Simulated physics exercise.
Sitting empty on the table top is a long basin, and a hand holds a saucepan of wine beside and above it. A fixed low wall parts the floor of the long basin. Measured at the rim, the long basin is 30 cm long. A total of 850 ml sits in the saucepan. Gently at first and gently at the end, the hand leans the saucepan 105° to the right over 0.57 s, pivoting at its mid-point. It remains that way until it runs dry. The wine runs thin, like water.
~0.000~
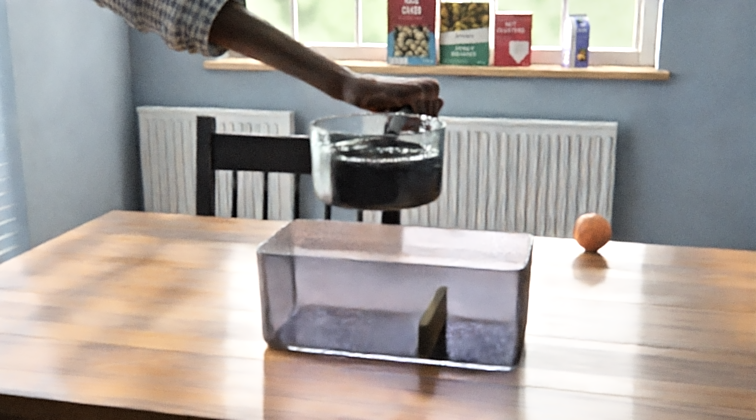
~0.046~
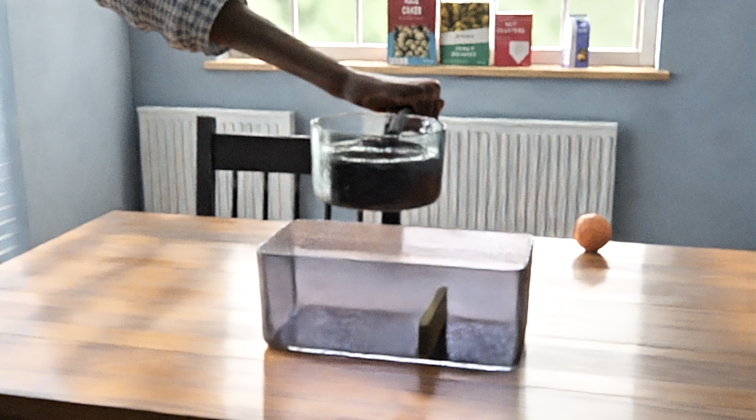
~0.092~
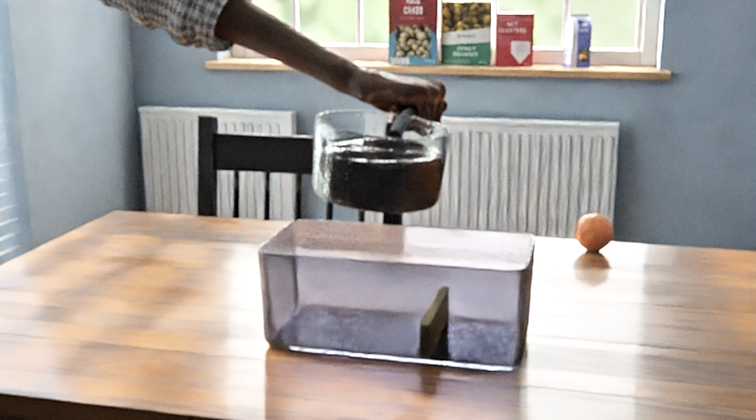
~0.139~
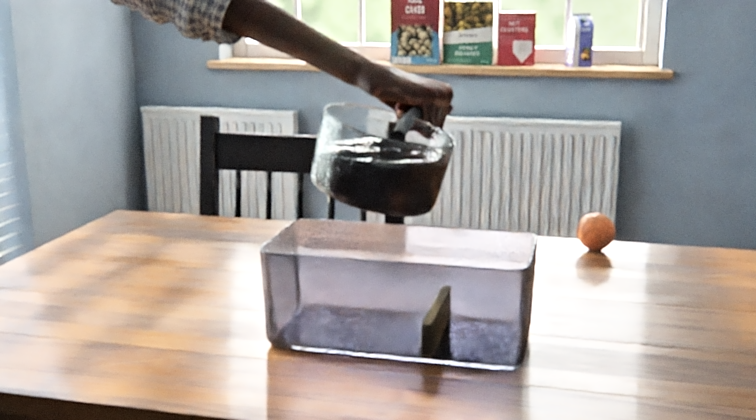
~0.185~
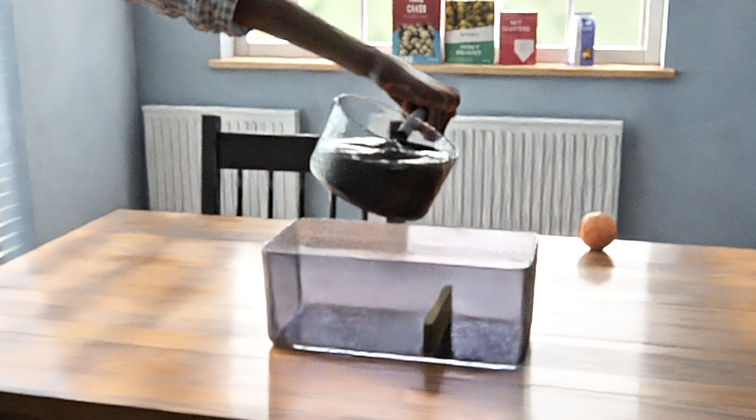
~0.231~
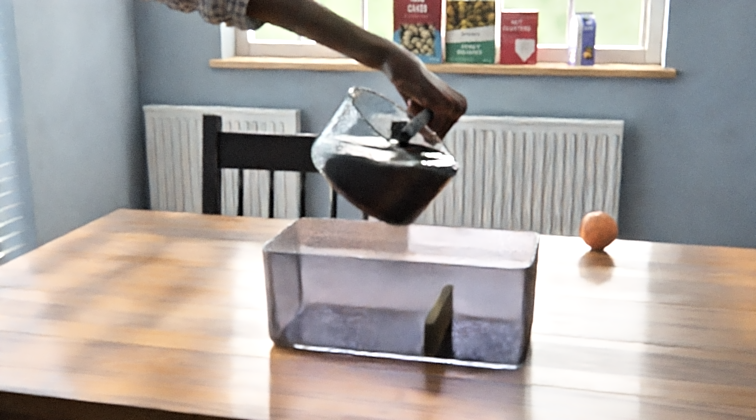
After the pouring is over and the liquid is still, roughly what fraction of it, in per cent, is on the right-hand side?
Roughly 66 out of 100 parts.
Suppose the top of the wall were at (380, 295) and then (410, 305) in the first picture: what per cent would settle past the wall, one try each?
Respectively close to 85 and 70 %.
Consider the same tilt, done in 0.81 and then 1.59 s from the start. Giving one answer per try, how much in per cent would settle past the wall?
It comes to 70 per cent, and then 70 per cent.
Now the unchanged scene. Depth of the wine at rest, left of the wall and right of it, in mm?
About 8 mm left, about 42 mm right.
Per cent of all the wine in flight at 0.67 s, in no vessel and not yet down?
About 20 % of the total.
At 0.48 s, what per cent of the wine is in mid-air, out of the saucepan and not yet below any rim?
Close to 26 per cent, I'd say.
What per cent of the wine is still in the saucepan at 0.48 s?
Roughly 32 %.
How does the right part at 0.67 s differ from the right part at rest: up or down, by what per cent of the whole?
Looks like it went upward, around 5 per cent.
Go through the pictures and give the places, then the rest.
The first picture shows tilt 0°; pouring edge (443, 128); surface from (318, 149) to (441, 153); the long basin's rim runs from (274, 236) to (529, 253); the wall's top is at (434, 305).
The second picture shows tilt 2°; pouring edge (444, 130); surface from (319, 148) to (441, 154).
The third picture shows tilt 7°; pouring edge (448, 136); surface from (321, 147) to (444, 156).
The fourth picture shows tilt 15°; pouring edge (453, 146); surface from (323, 147) to (447, 157).
The fifth picture shows tilt 25°; pouring edge (456, 158); surface from (323, 144) to (452, 159).
The sixth picture shows tilt 37°; pouring edge (455, 173); surface from (321, 139) to (458, 163).
By 0.48 s the tilt is 99° and 32 per cent is still to pour, 0 is left of the wall and 42 right of it.
By 0.67 s the tilt is 105° and 9 per cent is still to pour, 10 is left of the wall and 61 right of it.
By 0.86 s the tilt is 105° and 1 per cent is still to pour, 12 is left of the wall and 78 right of it.
By 1.07 s the tilt is 105° and 0 per cent is still to pour, 23 is left of the wall and 68 right of it.
At rest 25 per cent lies left of the wall, 66 right of it and 8 outside.
